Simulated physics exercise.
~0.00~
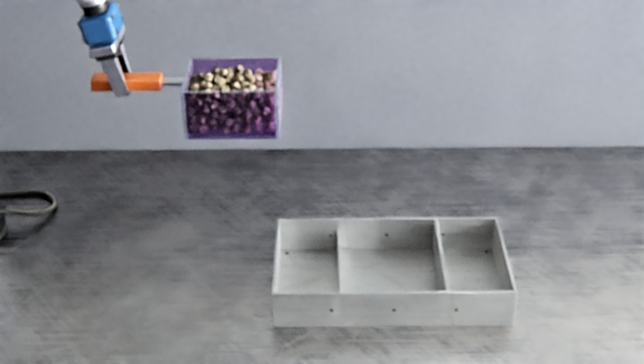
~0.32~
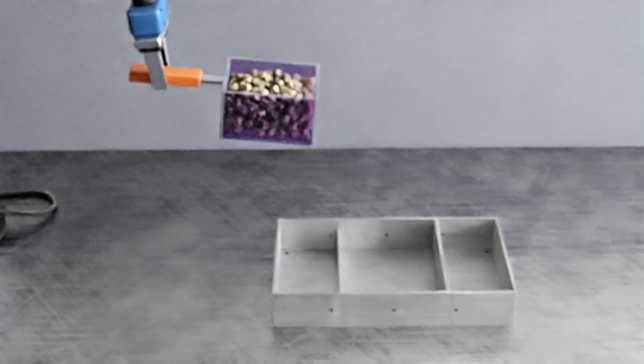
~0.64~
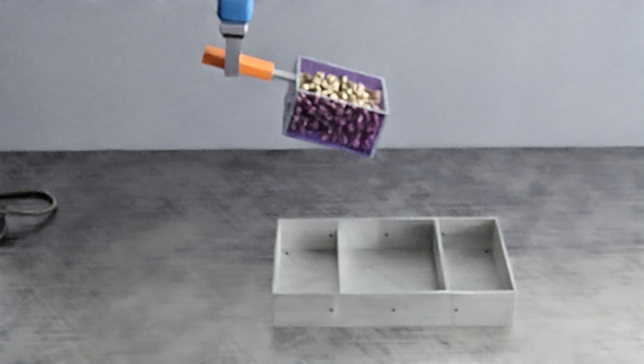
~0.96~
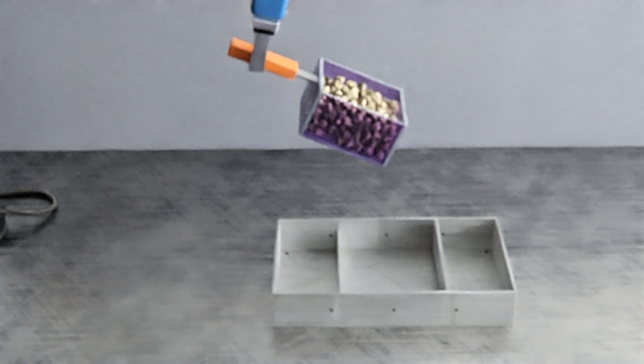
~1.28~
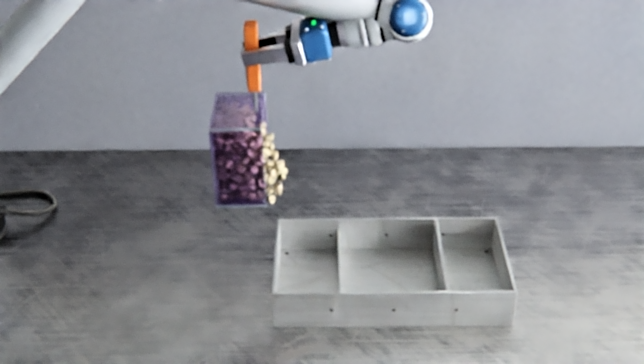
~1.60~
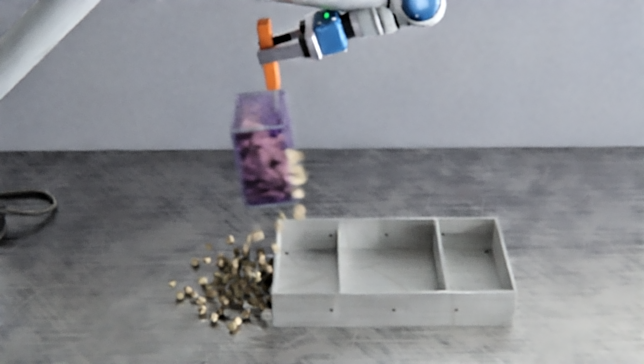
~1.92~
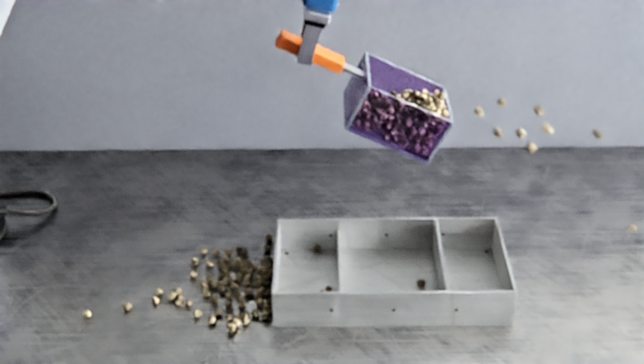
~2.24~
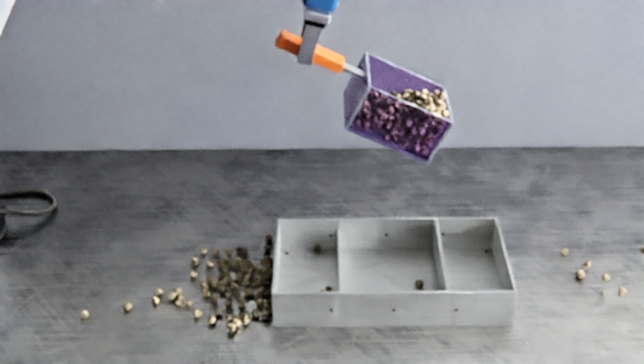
A robot arm with a blue joint grips the orange handle of a clear purple-tinted box filled with small pale and dark pebbles, above a dark grey table against a plain grey wall, seen by a still camera. A low grey crate with three compartments rests on the table. The arm carries the box right, tilting it, then swings it back left and tips it steeply. Pebbles pour onto the table beside the crate's left end. The box swings right and partly levels, flinging several pebbles rightward. It stops still partly full, with a pile left of the crate, a few pebbles inside it and some scattered far right.
